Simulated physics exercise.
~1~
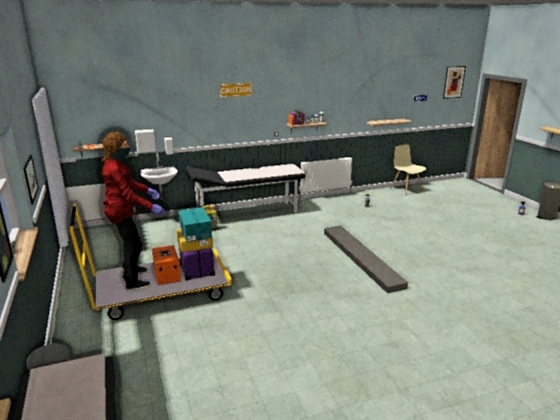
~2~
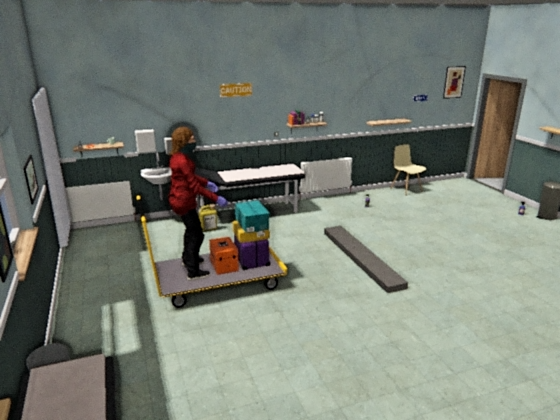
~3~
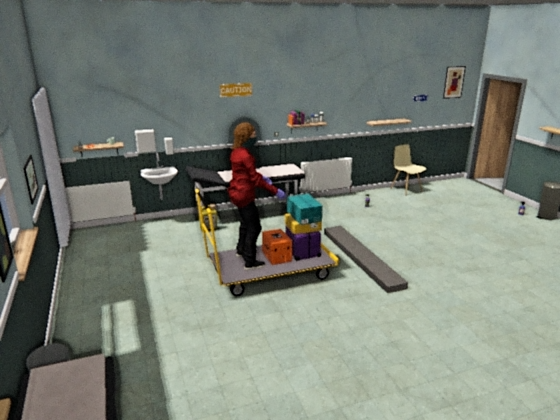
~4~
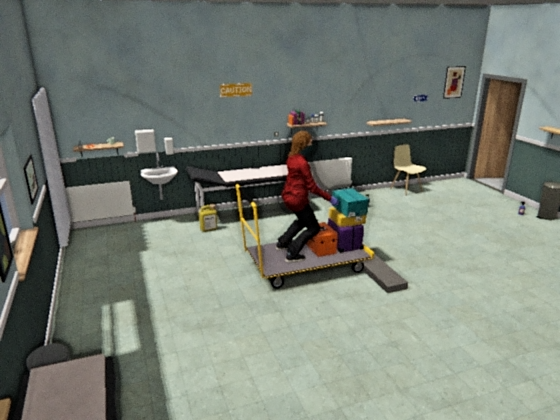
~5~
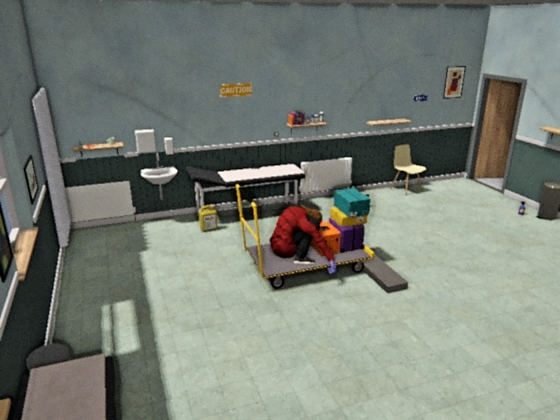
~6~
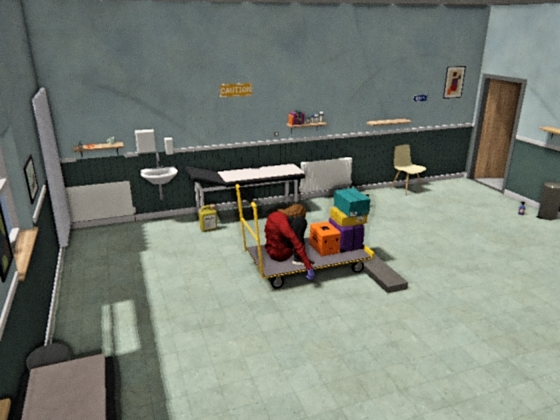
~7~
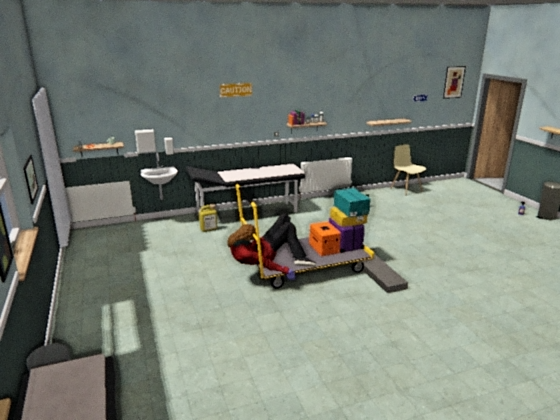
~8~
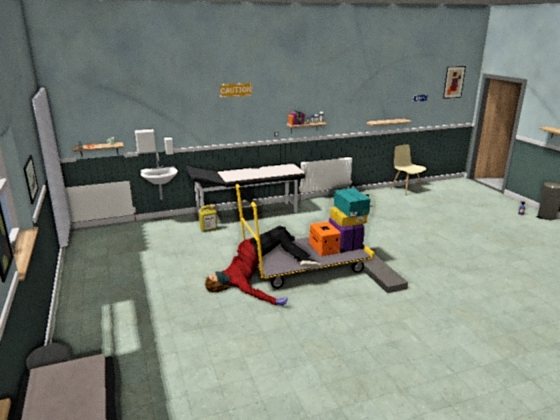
Stock cart rolling right and stopping dead at a kerb, its boxes staying aboard while the standing passenger crumples backward, sprawling off the rear.
